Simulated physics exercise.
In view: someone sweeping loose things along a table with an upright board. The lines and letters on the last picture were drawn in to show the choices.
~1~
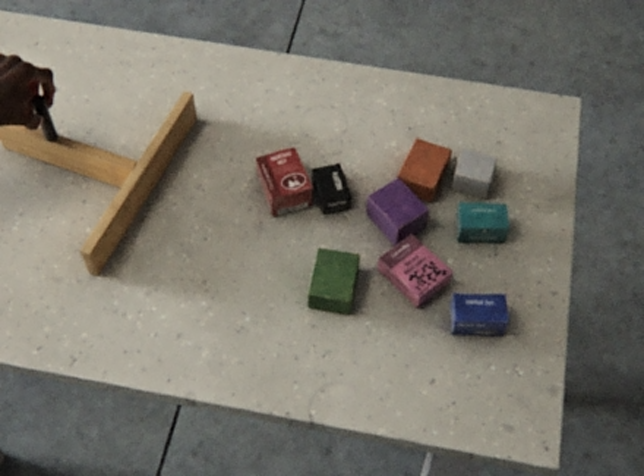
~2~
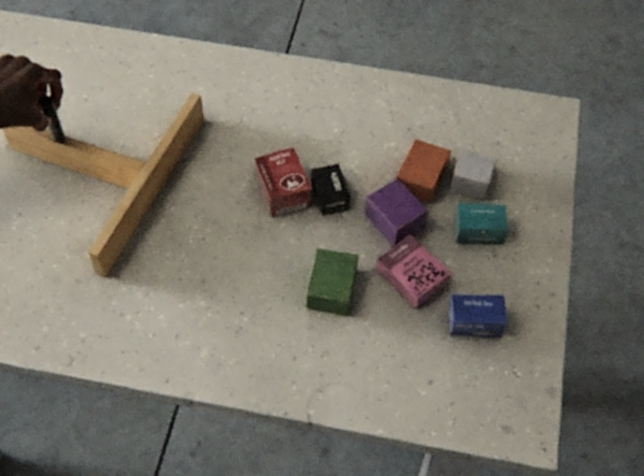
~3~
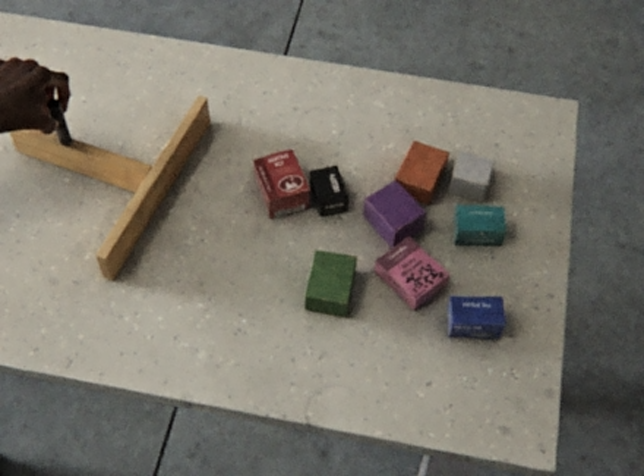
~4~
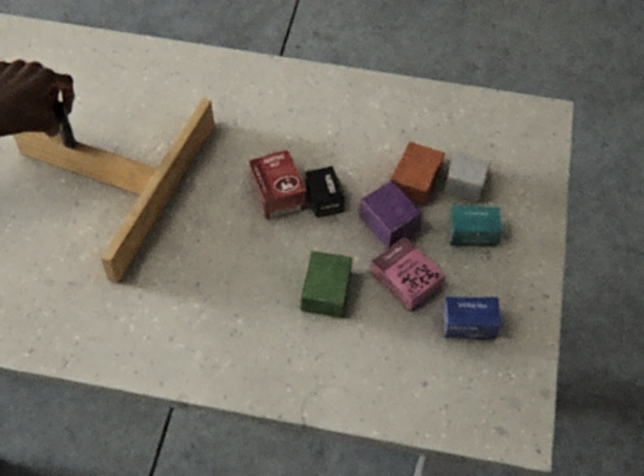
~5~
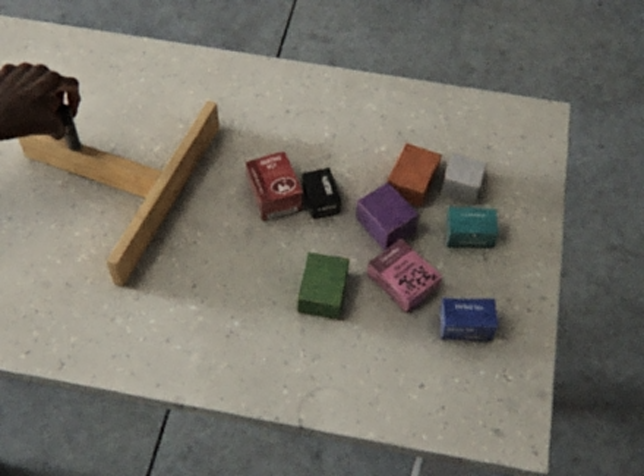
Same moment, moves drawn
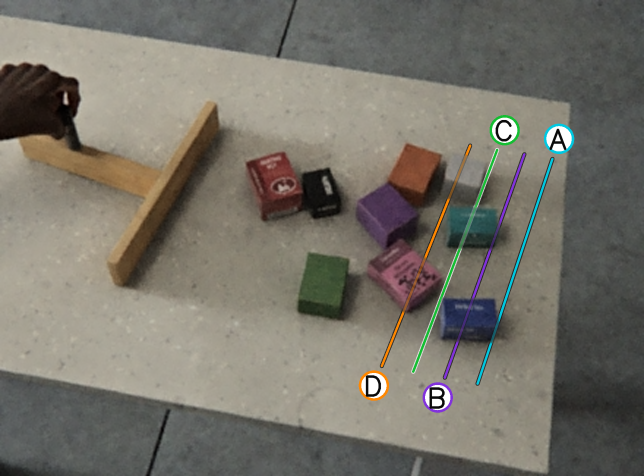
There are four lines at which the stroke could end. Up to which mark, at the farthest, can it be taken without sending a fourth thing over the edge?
Stop at B.
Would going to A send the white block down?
Yes.
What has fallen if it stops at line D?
It is the turquoise packet.
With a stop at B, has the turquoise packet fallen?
By then, yes.
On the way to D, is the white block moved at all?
Yes.
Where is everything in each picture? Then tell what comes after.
Board (140, 167); black box (331, 189); white block (474, 174), in the first frame.
Board (147, 169); pink packet (413, 271), in the second frame.
Board (155, 172); turquoise packet (480, 226), in the third frame.
Board (159, 174); blue box (471, 318), in the fourth frame.
Board (165, 177); green block (324, 286); black box (321, 193); white block (464, 179), in the fifth frame.
On the marked copy, A at (518, 262); B at (488, 257); C at (459, 252); D at (430, 247).
Taking B. A third of the way, board (278, 196); purple block (396, 219); black box (352, 206).
Two thirds of the way, board (396, 216); turquoise packet (560, 238); purple block (508, 235).
When it is over, board (489, 232); purple block over the edge; turquoise packet over the edge; three fallen.
As for the rest, A drops six; C is within the limit but short; D is within the limit but short.
